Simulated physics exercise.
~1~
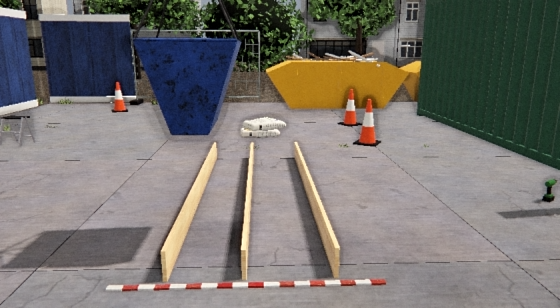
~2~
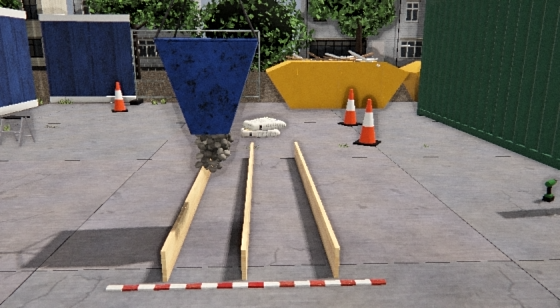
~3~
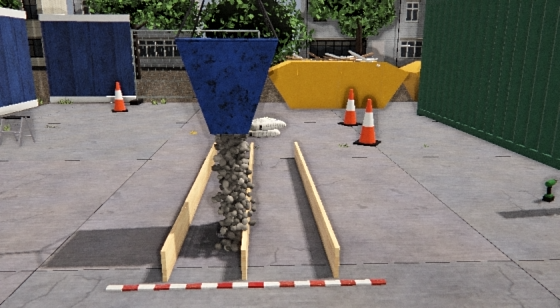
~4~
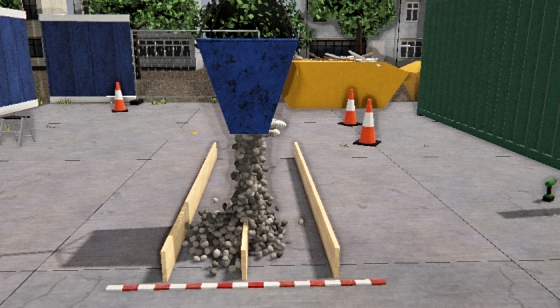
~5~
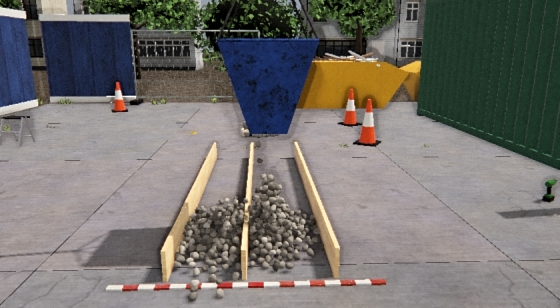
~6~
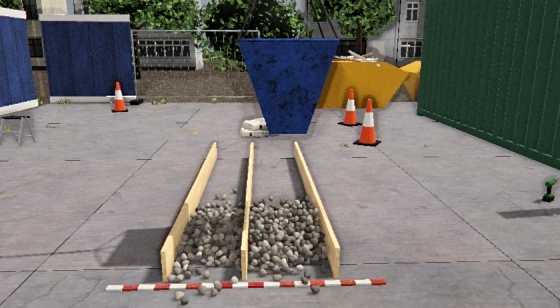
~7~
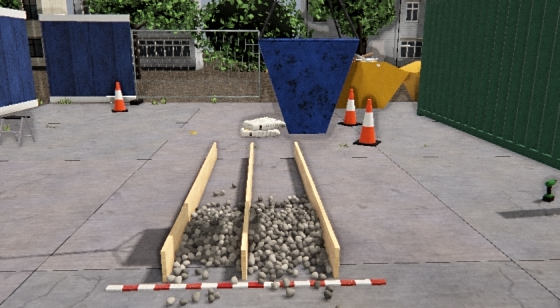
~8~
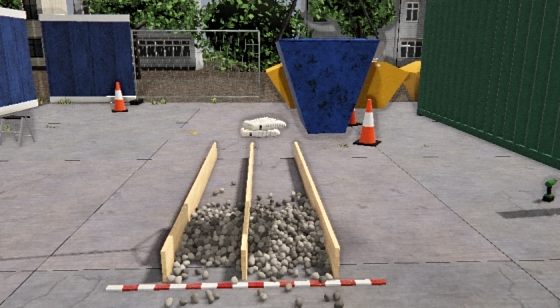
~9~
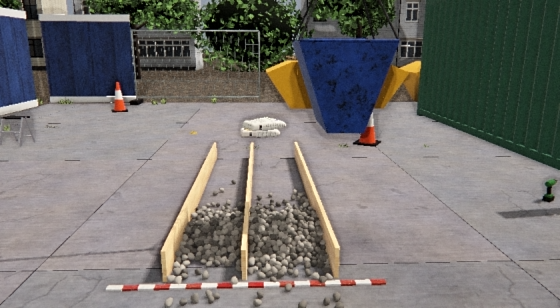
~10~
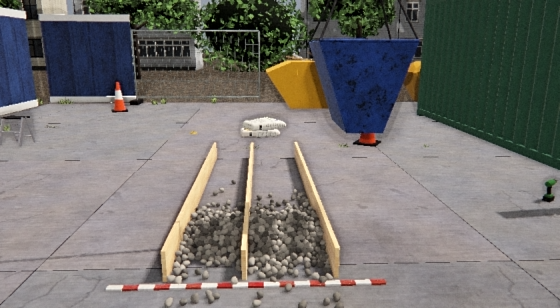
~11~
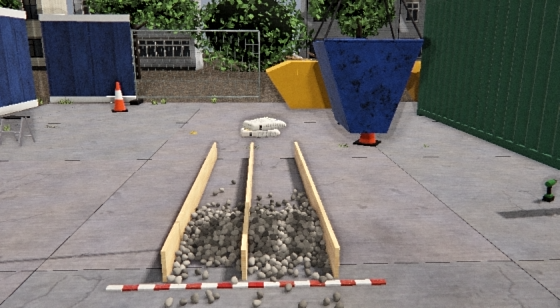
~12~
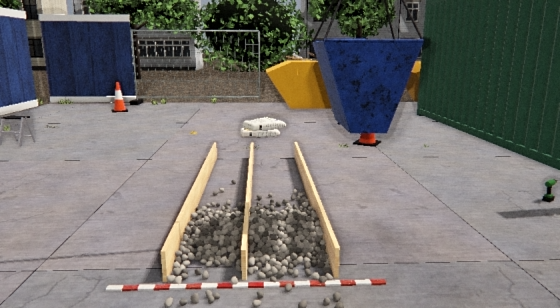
A large blue skip hangs above a paved yard, seen from a fixed raised viewpoint, with three wooden planks marking two bays behind a red and white striped pole. A yellow skip, orange cones and trees stand behind, with a green container at the right. The blue skip glides rightwards, and grey rounded stones pour from its bottom, first into the left bay, then across the middle plank into the right. The stones spread forward, a few rolling past the pole. Emptied, the skip continues right and stops before the yellow one, leaving more stones in the right bay than the left.
